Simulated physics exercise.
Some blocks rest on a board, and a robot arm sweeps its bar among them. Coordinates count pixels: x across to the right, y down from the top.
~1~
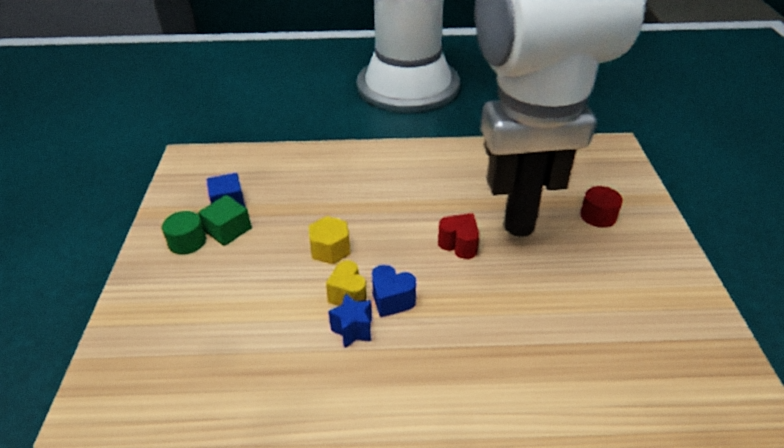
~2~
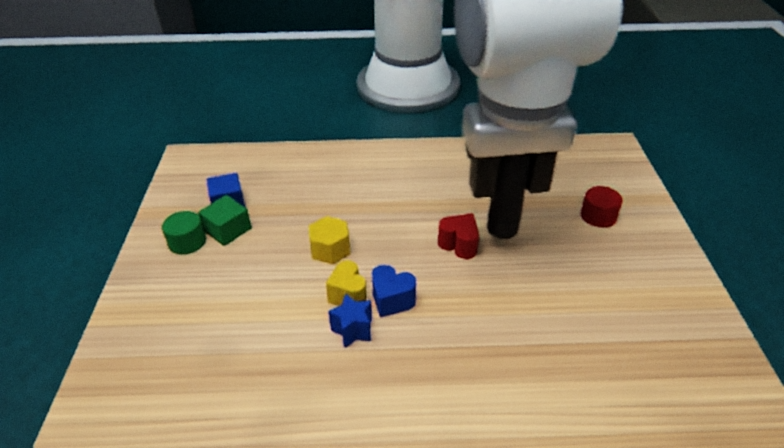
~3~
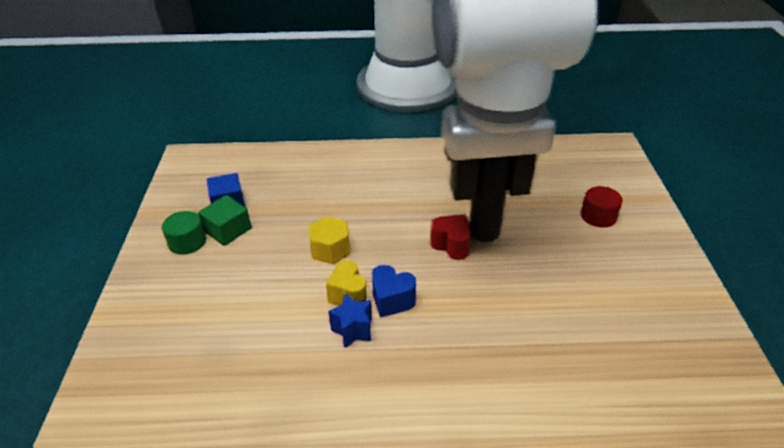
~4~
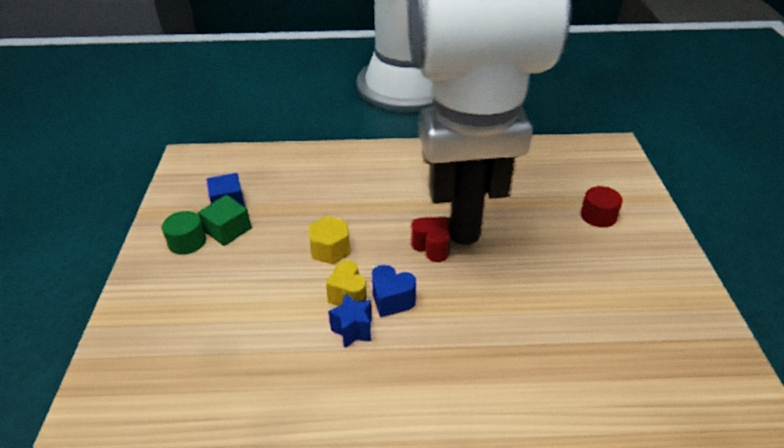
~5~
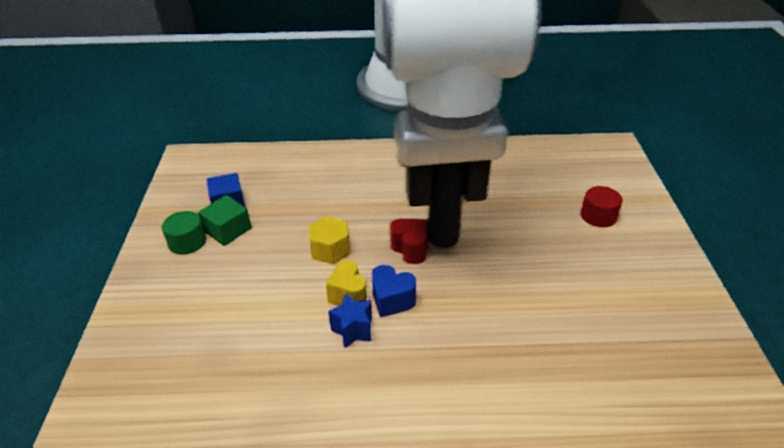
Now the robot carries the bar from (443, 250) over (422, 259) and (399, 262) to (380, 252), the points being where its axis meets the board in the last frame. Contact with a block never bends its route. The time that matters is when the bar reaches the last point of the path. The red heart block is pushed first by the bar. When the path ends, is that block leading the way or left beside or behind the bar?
The bar pushes it to the end.
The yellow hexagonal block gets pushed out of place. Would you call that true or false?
True.
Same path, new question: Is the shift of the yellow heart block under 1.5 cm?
Yes, I think so.
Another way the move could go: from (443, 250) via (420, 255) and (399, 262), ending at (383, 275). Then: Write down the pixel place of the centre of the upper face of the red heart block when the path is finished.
If I read the scene right, the answer is (367, 232).
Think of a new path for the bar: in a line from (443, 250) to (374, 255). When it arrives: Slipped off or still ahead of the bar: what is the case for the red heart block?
I believe the red heart block keeps its place ahead of the bar.
What follows on the original path. Halfway along, bar (411, 251); red heart block (382, 231), turned 30° clockwise.
At the end, bar (379, 240); yellow hexagonal block (318, 228); yellow heart block in place; blue heart block in place; red heart block (352, 221), turned 20° clockwise.
